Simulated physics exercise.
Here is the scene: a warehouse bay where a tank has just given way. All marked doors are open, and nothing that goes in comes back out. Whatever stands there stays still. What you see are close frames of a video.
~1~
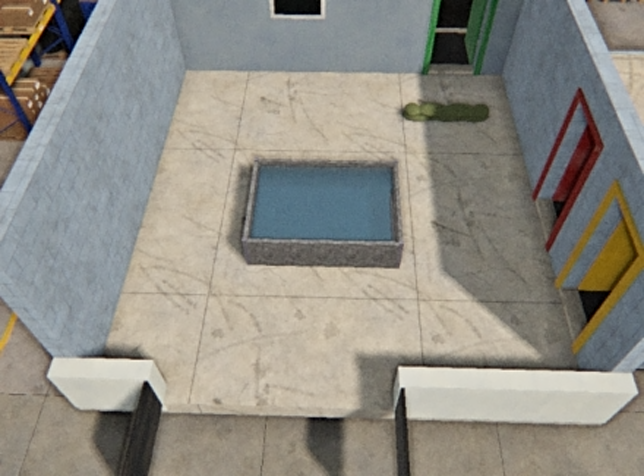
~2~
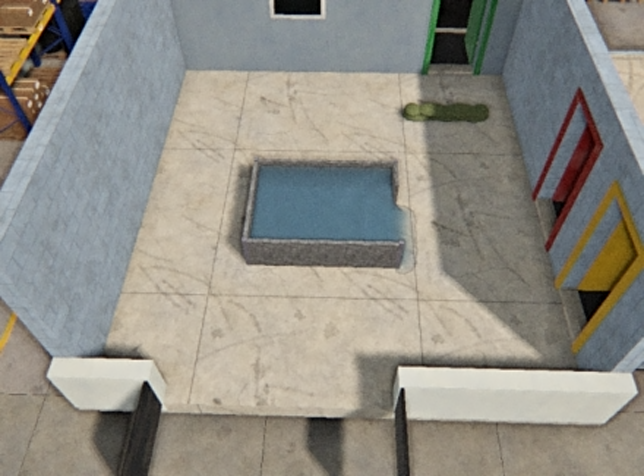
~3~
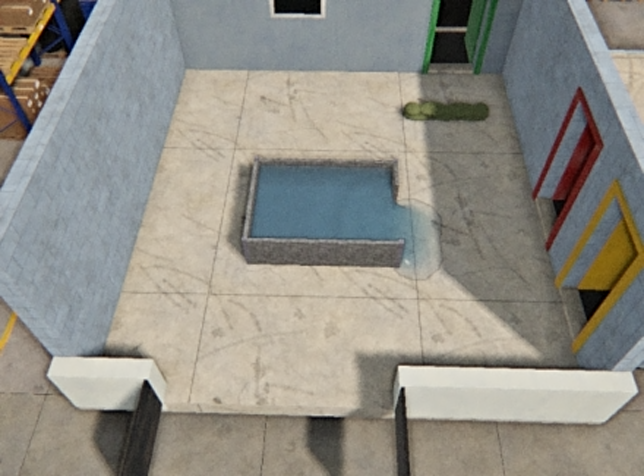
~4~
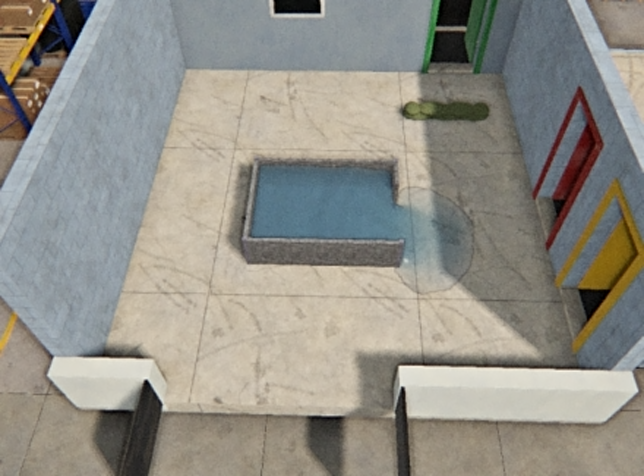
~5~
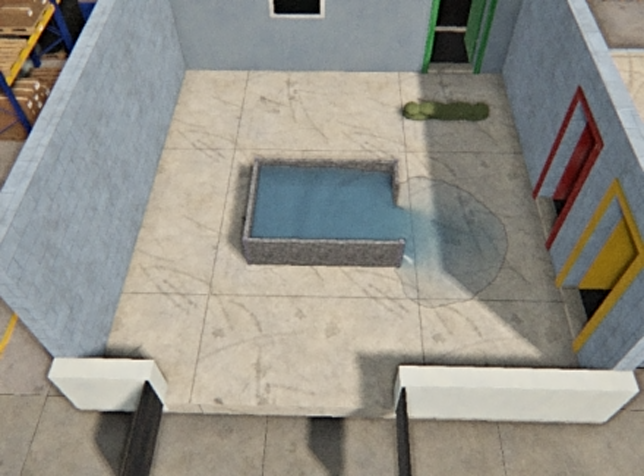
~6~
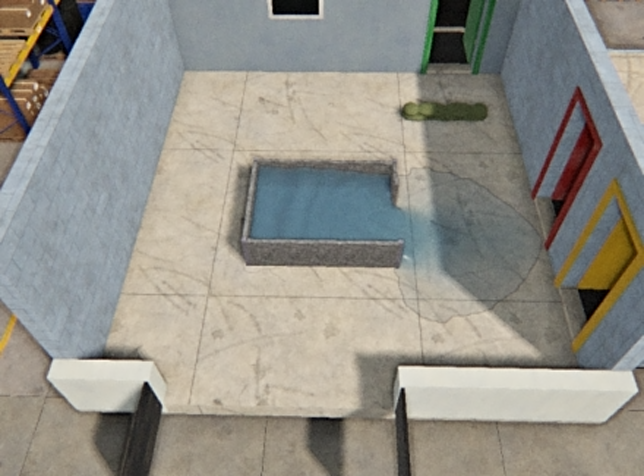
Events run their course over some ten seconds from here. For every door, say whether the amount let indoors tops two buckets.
Result: Most likely the green door will not exceed two buckets; most likely the red door will exceed two buckets; most likely the yellow door will exceed two buckets.
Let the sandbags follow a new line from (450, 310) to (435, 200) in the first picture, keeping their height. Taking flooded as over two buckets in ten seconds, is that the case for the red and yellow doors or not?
Results - red: Under the threshold, yellow: Under the threshold.
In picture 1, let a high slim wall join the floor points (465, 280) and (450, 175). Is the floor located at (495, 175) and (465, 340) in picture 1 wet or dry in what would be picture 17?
In that order: Not flooded, under water.
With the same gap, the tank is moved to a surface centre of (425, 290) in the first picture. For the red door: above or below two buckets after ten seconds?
Going door by door, the red door misses the mark.
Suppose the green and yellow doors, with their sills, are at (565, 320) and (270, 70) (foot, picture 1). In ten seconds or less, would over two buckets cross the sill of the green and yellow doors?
Door green breaks the limit, while door yellow keeps within limits.
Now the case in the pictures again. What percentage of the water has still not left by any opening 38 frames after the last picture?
82 %.
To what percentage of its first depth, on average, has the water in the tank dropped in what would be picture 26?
38 percent or thereabouts.
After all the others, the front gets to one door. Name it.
Last in line is the green-painted one.
A moment on, water covers 15 % of the floor; the green door not reached, the red door over two buckets in, the yellow door wet at the sill, nothing in.
Next, water covers 20 % of the floor; the green door not reached, the red door far over two buckets in, the yellow door over two buckets in.
Then, water covers 30 % of the floor; the green door wet at the sill, nothing in, the red door far over two buckets in, the yellow door over two buckets in.
Later, water covers 60 % of the floor; the green door under two buckets in, the red door far over two buckets in, the yellow door far over two buckets in.
In the end, water covers 85 % of the floor; the green door under two buckets in, the red door far over two buckets in, the yellow door far over two buckets in.
